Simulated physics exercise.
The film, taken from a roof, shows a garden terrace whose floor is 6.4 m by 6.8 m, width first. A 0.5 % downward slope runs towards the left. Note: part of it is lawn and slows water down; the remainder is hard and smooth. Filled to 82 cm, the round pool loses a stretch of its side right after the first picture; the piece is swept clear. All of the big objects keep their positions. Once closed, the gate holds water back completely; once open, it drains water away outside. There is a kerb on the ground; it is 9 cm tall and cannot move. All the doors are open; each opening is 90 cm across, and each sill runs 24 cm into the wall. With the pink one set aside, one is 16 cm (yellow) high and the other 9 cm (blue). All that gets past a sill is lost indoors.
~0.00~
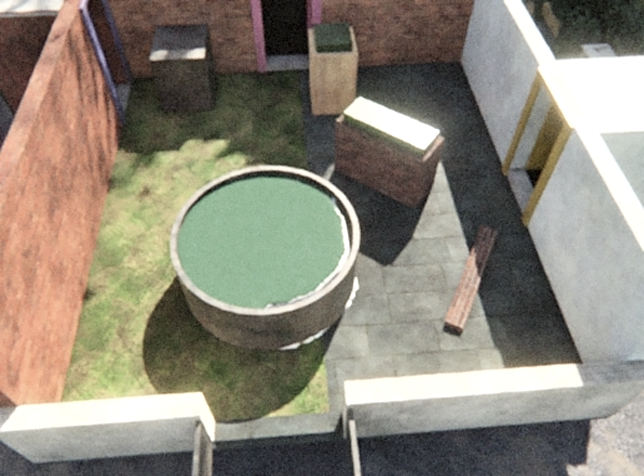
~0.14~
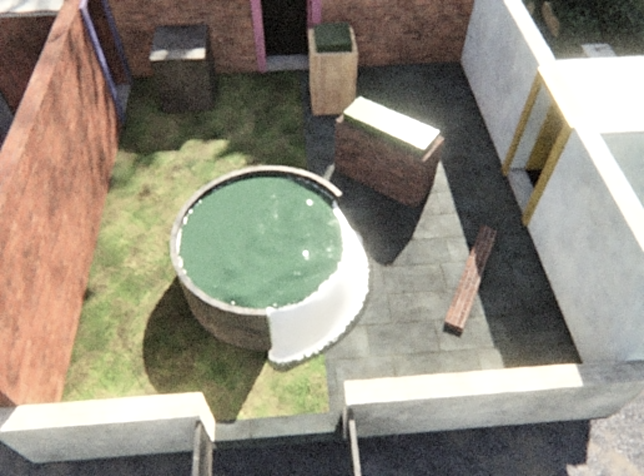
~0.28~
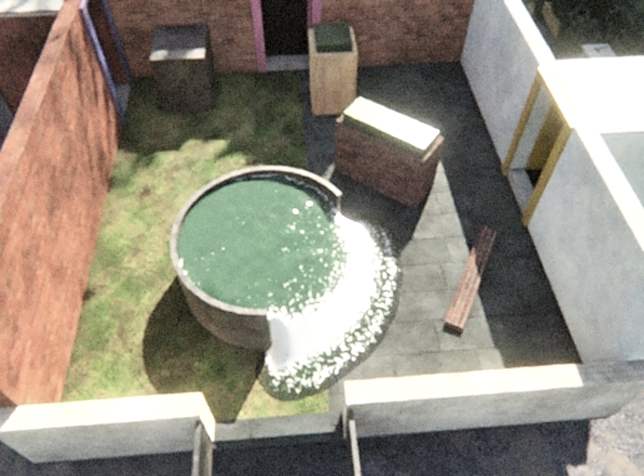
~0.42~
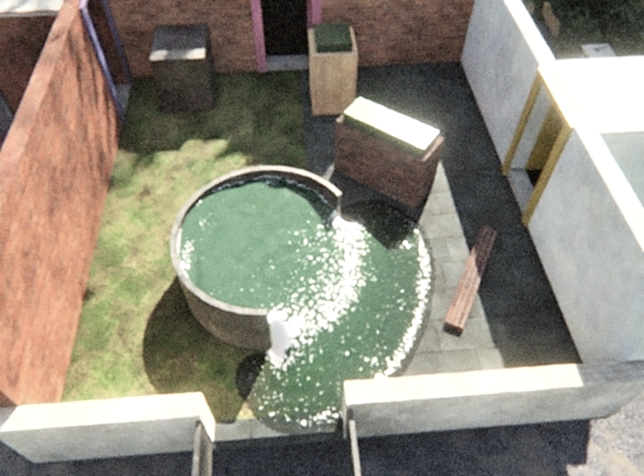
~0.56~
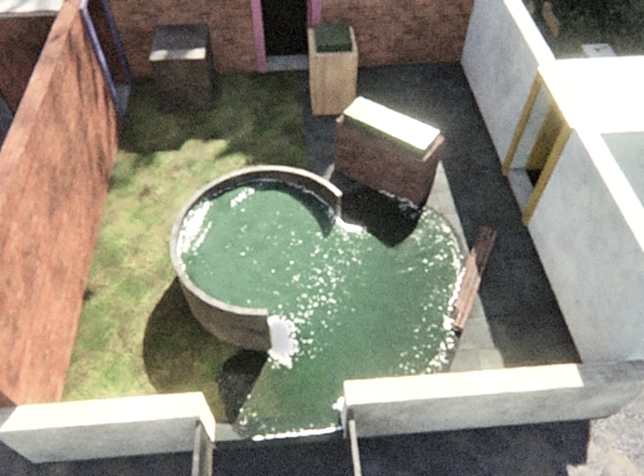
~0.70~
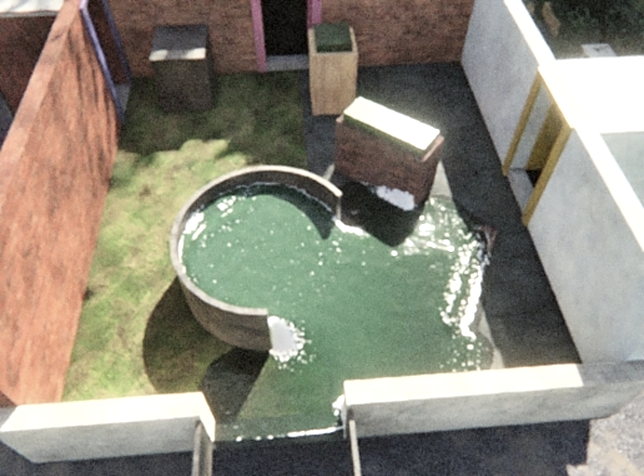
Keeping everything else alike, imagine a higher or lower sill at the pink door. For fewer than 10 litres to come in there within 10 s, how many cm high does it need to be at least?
It needs to be at least about 7 cm high.
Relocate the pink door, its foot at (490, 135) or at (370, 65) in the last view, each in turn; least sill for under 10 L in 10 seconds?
Around 8.0 and 20 cm respectively.
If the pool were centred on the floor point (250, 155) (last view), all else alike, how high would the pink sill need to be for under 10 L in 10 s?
With that change, some 8.5 centimetres.
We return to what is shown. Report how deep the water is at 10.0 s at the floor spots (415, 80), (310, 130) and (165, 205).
Depth: About 8, 6, 5 cm.
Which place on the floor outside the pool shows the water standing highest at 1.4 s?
Near (587, 390).
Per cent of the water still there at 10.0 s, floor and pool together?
Some 82 %.
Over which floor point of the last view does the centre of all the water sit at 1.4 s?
My guess is close to (360, 293).
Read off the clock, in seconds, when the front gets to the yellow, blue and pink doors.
Arrival: Yellow 1.0 s, blue 8.5 s, pink 4.5 s.
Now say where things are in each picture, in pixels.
Still water, 82 cm deep, in the round pool at (266, 236); the pink door at (287, 22) is dry, in the first picture.
The gap is at (345, 289), the front 0.3 m out at a hidden place; the back of the round pool holds 82 cm, in the second picture.
The gap is at (344, 292), the front 0.7 m out at (391, 237); the back of the round pool holds 82 cm, in the third picture.
The gap is at (344, 295), the front 1.2 m out at (418, 229); the back of the round pool holds 80 cm, in the fourth picture.
The gap is at (344, 295), the front 1.6 m out at (462, 255); the back of the round pool holds 72 cm, in the fifth picture.
Water pours out at (344, 296) and has run 2.1 m, to (476, 222); about 10 cm deep outside, 63 cm at the back; 3.3 m in a straight line remain to the pink door at (287, 22), in the sixth picture.
After 1.4 s water covers 30 % of the floor, deepest (64 cm) near (587, 390); it has not reached the pink door.
After 3.0 s water covers 45 % of the floor, deepest (34 cm) near (433, 373); it has not reached the pink door.
After 10.0 s water covers 95 % of the floor, deepest (11 cm) near (217, 89); 9 cm at the pink door, 0 litres in over its 17 cm sill.
At the pink door as built, the water arrived by 4.5 s and peaked near 11 cm at 6.4 s.
Run again over the same 10 s with other heights there, 15 litres in over 6.5 cm, 4 litres over 8.5 cm. The limit of 10 litres is kept from about 7 cm up.
